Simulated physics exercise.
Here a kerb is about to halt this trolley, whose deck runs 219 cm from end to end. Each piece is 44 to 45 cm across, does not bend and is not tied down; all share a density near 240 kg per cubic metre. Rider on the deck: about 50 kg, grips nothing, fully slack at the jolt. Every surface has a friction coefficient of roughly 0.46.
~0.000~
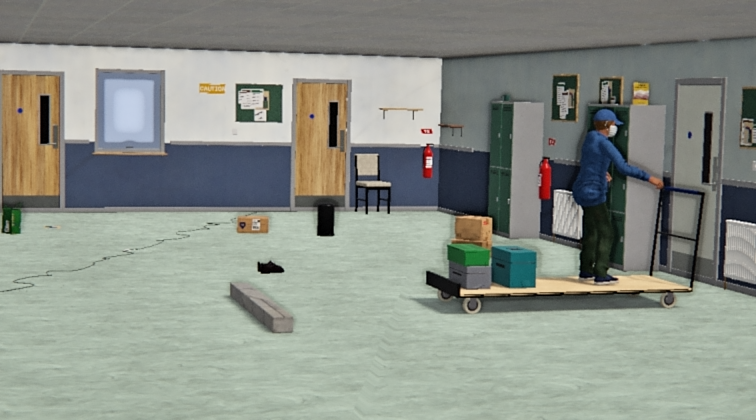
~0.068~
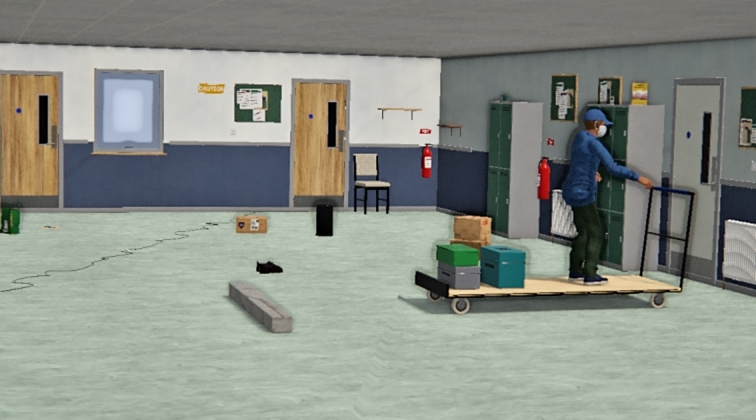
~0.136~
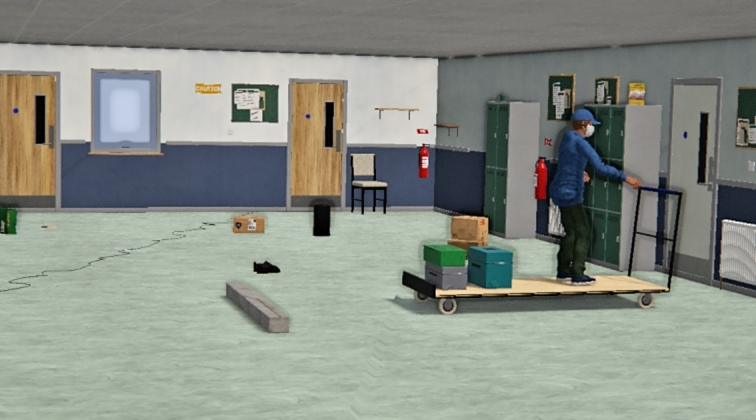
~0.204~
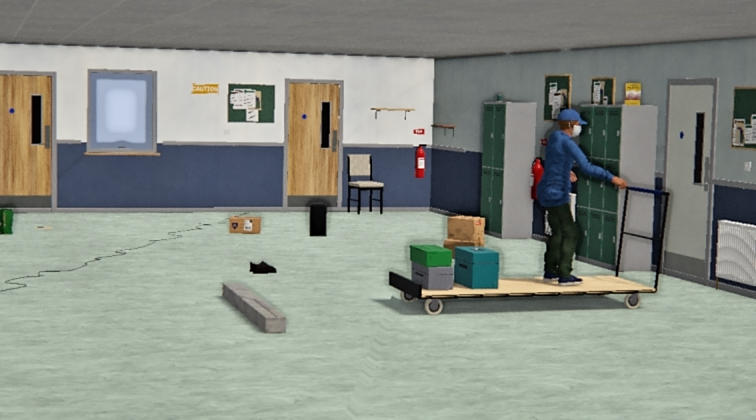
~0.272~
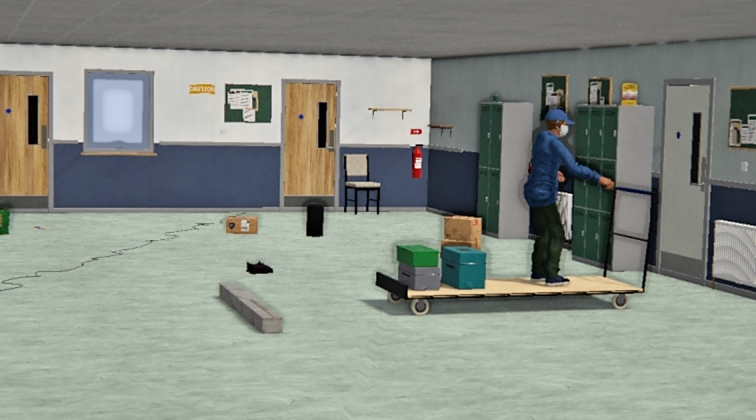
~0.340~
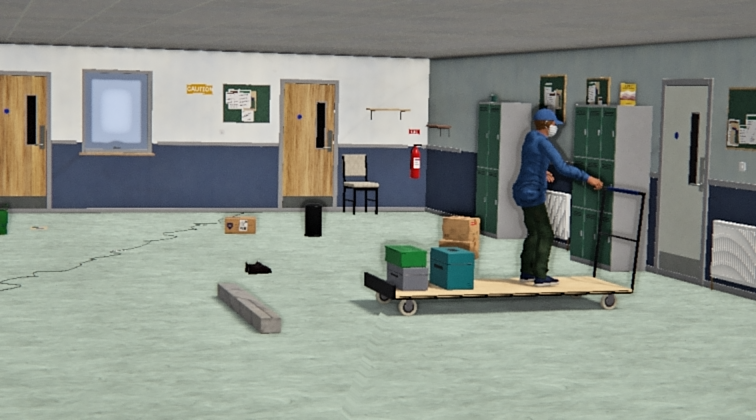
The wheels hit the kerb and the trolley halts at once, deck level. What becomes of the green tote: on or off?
It passes the edge.
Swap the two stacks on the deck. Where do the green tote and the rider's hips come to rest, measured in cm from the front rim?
Green 40 behind, hips 70 behind.
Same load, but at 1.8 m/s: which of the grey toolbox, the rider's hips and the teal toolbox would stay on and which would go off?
In that case grey on, hips on, teal on.
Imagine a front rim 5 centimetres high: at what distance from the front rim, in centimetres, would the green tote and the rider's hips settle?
So the green one settles 30 cm beyond the rim and the hips 70 cm short of it.
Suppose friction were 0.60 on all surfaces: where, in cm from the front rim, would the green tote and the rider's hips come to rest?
So the green load stays 10 behind while the hips end up 80 behind the front rim.
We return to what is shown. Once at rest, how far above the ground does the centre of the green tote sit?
Height: Roughly 5 centimetres.
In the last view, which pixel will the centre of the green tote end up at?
(210, 307).
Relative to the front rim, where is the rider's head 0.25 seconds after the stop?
Position: Approx. 120 cm behind the front rim.
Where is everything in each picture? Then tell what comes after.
Green tote (468, 255), grey toolbox (470, 275), rim corner (459, 294); 160 cm still to roll, in the first picture.
Green tote (457, 255), grey toolbox (458, 275), rim corner (448, 294); 151 cm still to roll, in the second picture.
Green tote (444, 256), grey toolbox (446, 275), rim corner (434, 294); 142 cm still to roll, in the third picture.
Green tote (431, 256), grey toolbox (432, 275), rim corner (420, 295); 133 cm still to roll, in the fourth picture.
Green tote (417, 256), grey toolbox (419, 276), rim corner (406, 295); 123 cm still to roll, in the fifth picture.
Green tote (406, 256), grey toolbox (407, 276), rim corner (394, 295); 114 cm still to roll. Speed about 1.4 m/s, in the sixth picture.
The wheels strike at 1.18 s.
After 1.43 s the green tote is 2 cm behind the rim, tilted 5°, near (250, 259) in the last picture's view.
After 1.73 s the green tote is 12 cm past the rim, tilted 105°, near (233, 286) in the last picture's view.
After 2.18 s the green tote is 30 cm past the rim, tilted 180°, near (210, 307) in the last picture's view.
Final state at 5.2 s, past the rim, green tote; behind it, grey toolbox, teal toolbox and the rider's hips.
